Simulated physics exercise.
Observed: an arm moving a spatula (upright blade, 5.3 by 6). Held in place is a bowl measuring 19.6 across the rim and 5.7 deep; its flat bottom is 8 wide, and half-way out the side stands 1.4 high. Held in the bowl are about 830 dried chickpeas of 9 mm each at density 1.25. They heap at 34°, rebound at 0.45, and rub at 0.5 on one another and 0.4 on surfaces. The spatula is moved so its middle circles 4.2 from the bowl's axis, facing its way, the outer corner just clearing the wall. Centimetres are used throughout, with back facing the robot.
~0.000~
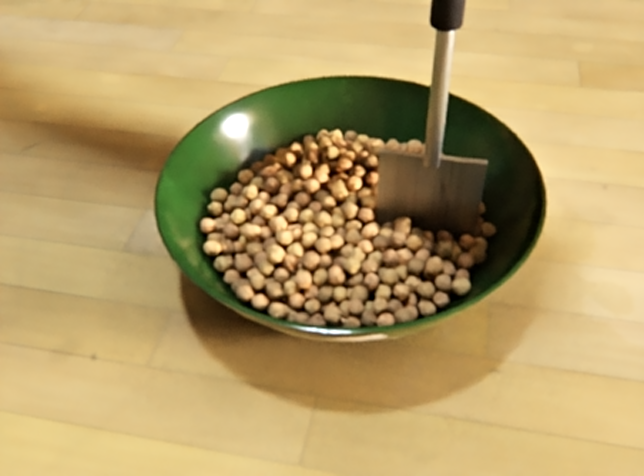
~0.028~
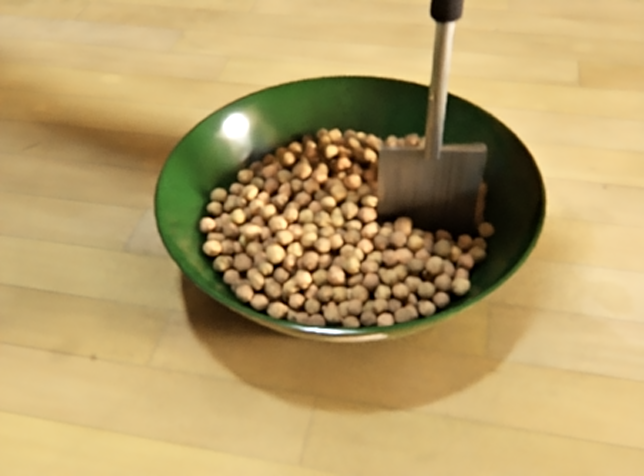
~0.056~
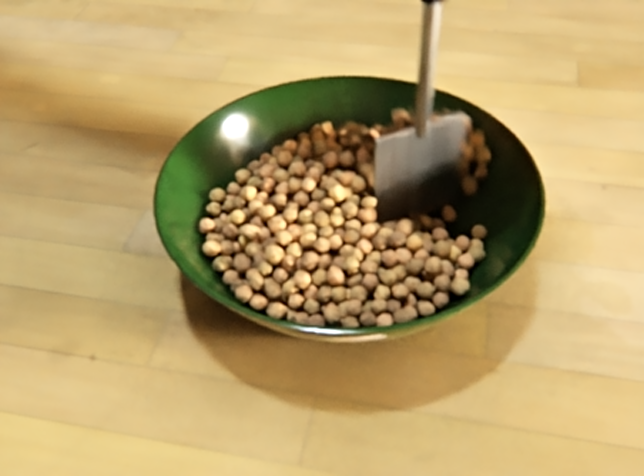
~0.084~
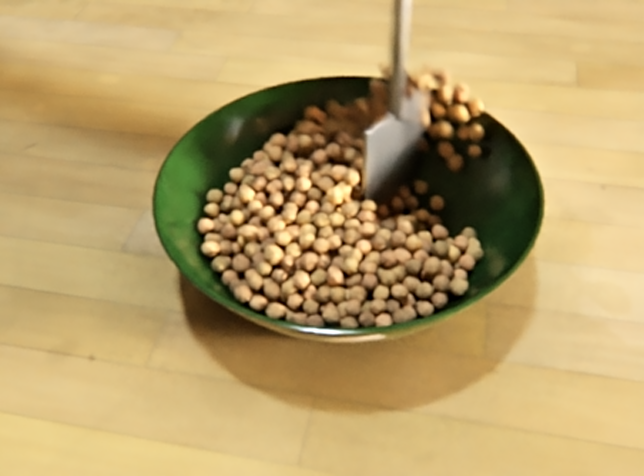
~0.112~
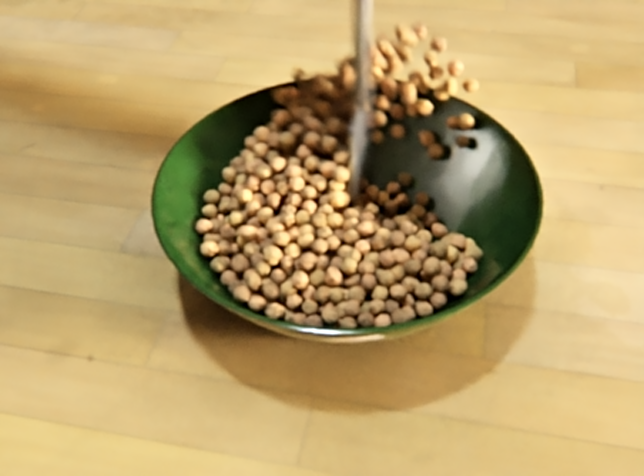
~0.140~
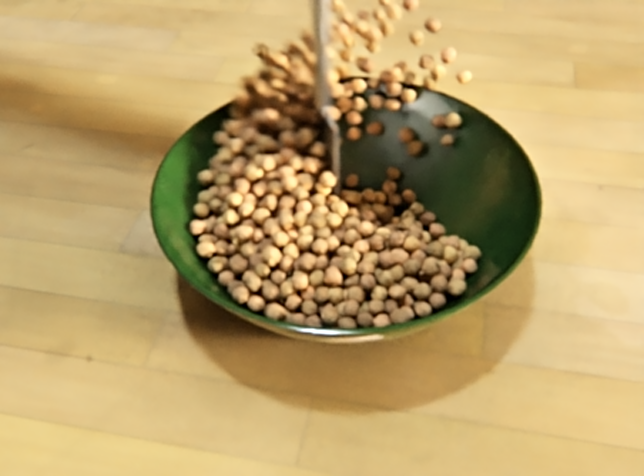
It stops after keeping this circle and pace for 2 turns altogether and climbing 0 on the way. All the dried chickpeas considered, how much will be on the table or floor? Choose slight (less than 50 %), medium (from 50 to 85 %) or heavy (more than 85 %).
The share is medium.
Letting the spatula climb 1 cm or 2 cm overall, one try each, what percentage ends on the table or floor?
Roughly 45 percent, then roughly 40 percent.
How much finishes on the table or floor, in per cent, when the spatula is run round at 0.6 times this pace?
I'd say about 30 %.
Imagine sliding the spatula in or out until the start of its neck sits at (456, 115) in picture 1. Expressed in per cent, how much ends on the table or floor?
About 45 %.
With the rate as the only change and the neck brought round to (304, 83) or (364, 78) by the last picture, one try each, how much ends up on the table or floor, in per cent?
Near 65 in a hundred for the first and near 40 in a hundred for the second.
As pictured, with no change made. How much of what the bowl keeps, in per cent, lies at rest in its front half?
Roughly 50 per cent.
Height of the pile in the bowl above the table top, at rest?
About 5.0 cm.
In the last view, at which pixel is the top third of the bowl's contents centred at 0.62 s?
In the last picture it sits around (220, 239).
After 0.38 s, 350° round, highest piece 11 above the table; 510 in the bowl, 192 on the table or floor, 131 in flight or on the tool.
After 0.62 s, 224° round, highest piece 8 above the table; 430 on the table or floor, 372 in the bowl, 31 in flight or on the tool.
After 0.94 s, 0° round, highest piece 5 above the table; 502 on the table or floor, 330 in the bowl, 1 in flight or on the tool.
After 1.64 s, 0° round, highest piece 5 above the table; 503 on the table or floor, 330 in the bowl.
In the end, 503 on the table or floor, 330 in the bowl. That is 60 % on the table or floor.
